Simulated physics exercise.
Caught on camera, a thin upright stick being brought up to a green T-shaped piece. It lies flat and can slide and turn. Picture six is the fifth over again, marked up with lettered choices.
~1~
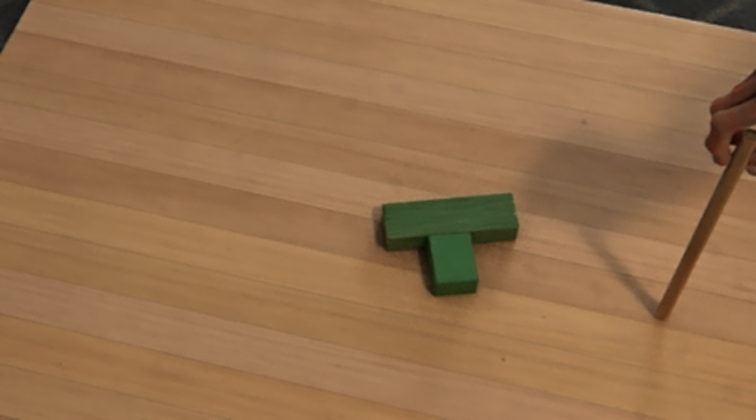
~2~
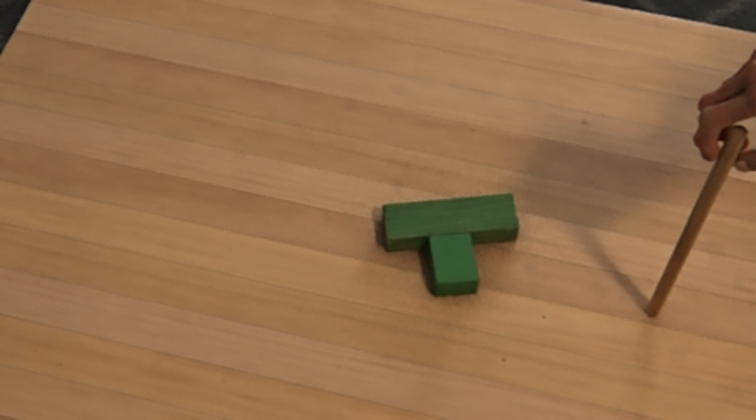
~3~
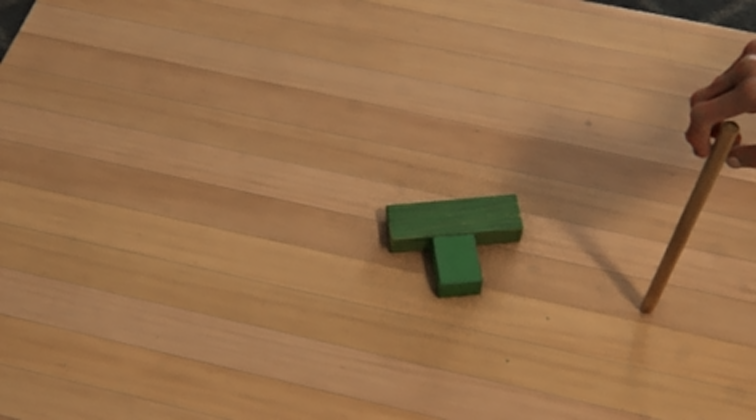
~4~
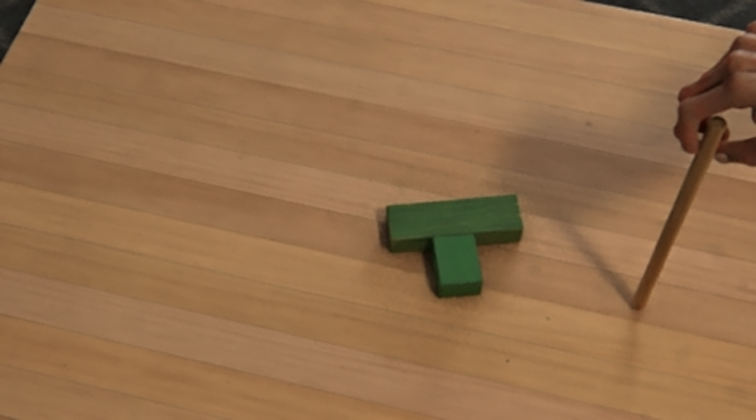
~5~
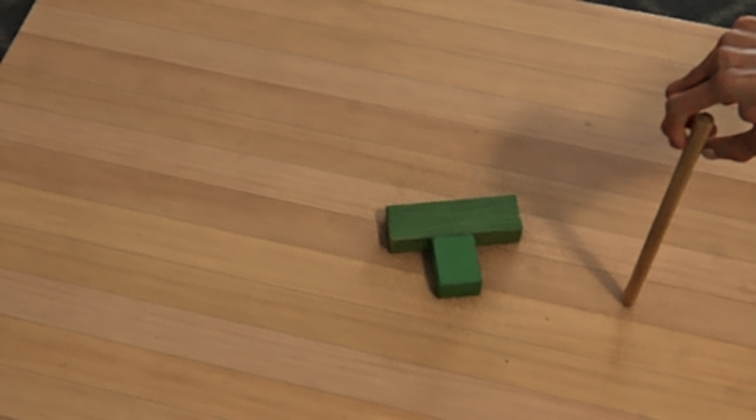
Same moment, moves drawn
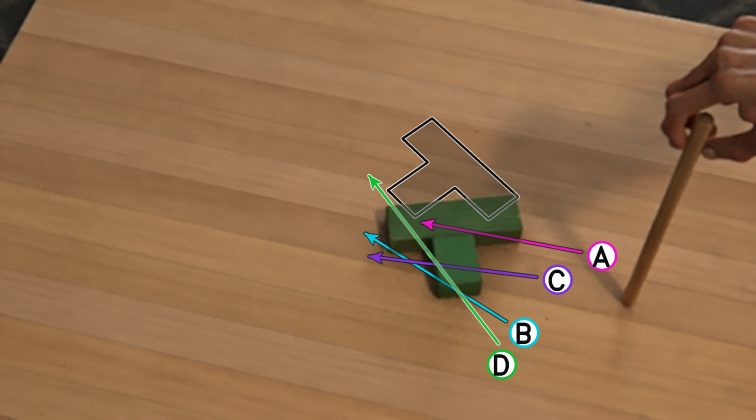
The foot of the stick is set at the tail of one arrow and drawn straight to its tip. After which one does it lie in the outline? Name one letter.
D.
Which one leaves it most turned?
C.
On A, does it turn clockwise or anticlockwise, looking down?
On that stroke, anticlockwise.
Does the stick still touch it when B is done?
No.
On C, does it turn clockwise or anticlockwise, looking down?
On that stroke, clockwise.
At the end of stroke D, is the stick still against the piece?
At the end, no.
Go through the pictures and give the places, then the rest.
Green T-shaped piece (451, 215), in the first frame.
Green T-shaped piece (451, 215), in the second frame.
Green T-shaped piece (455, 216), in the third frame.
Green T-shaped piece (455, 216), in the fourth frame.
Green T-shaped piece (455, 217), in the fifth frame.
On the marked copy, A from (582, 252) to (421, 222); B from (506, 322) to (365, 233); C from (537, 277) to (369, 256); D from (499, 344) to (369, 176).
Taking D. A third of the way, foot of the stick (448, 280), piece (451, 195).
Two thirds of the way, foot of the stick (403, 220), piece (461, 158).
When it is over, foot of the stick (369, 177), piece (463, 156); it fills the outline.
As for the rest, A leaves the piece out of the outline, at (348, 223); B leaves the piece out of the outline, at (452, 185); C leaves the piece out of the outline, at (404, 207).
